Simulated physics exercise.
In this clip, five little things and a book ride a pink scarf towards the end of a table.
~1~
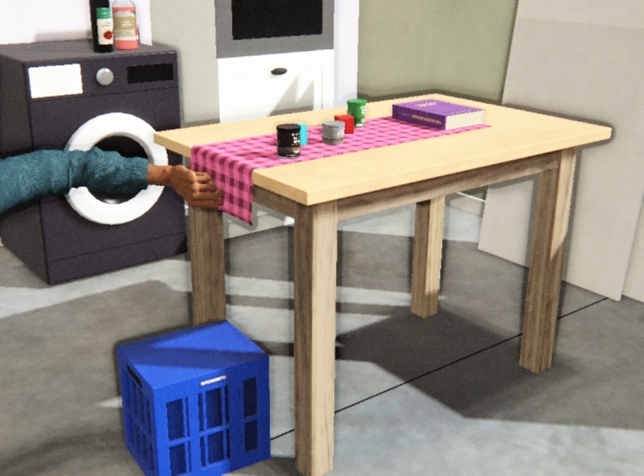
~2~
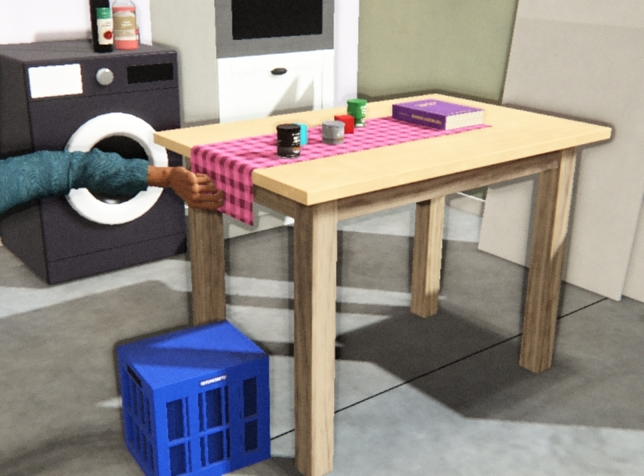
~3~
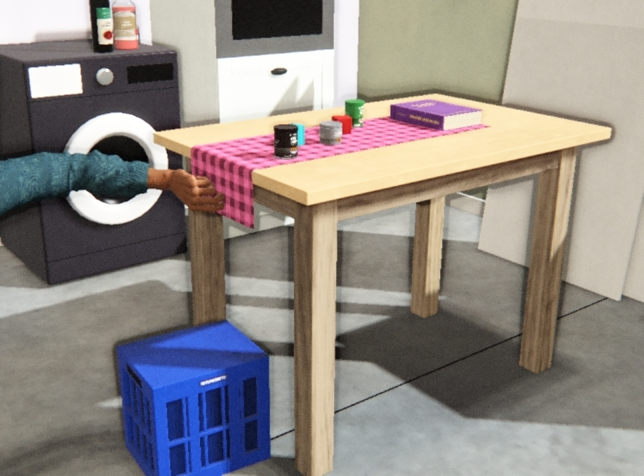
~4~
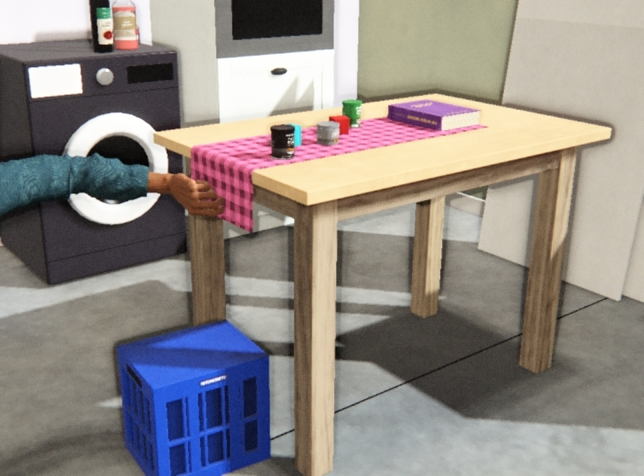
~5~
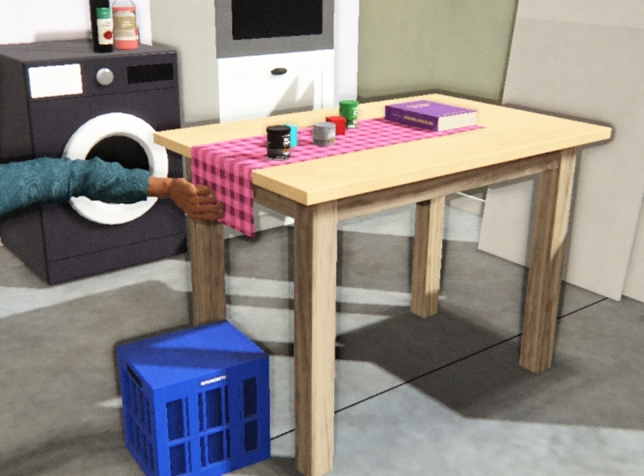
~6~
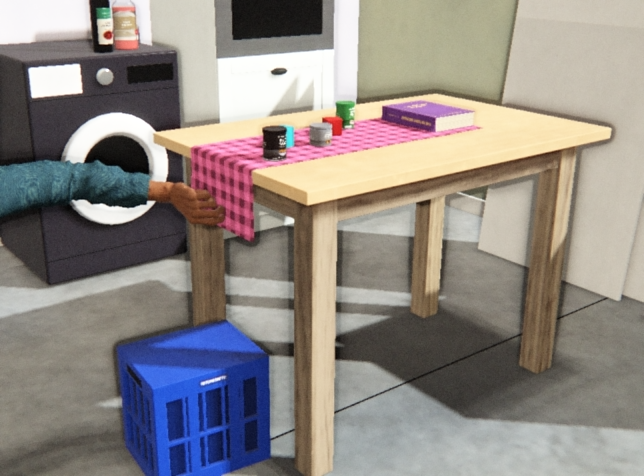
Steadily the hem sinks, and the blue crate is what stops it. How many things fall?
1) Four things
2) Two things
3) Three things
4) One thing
3.
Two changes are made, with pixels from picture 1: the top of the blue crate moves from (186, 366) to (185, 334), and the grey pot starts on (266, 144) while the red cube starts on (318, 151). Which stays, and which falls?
The grey pot does not stay aboard, and the red cube does not stay aboard.
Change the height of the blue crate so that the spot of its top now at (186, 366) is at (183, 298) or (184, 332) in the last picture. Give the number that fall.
Then 1 and 2.
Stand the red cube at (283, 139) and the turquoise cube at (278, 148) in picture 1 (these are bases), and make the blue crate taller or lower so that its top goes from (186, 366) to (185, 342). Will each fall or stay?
The red cube is lost; the turquoise cube is lost.
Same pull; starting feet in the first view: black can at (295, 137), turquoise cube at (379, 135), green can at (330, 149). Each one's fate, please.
Briefly: Black can drops; turquoise cube stays; green can drops.
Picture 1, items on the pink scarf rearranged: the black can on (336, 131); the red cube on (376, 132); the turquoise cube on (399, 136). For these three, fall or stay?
The black can ends up on top still, the red cube ends up on top still, the turquoise cube ends up on top still.
Soon after, hem near (222, 276); black can gone.
After that, hem on the crate; black can, turquoise cube and grey pot gone.
In the end, hem on the crate; black can, turquoise cube and grey pot gone. Over the edge go three.
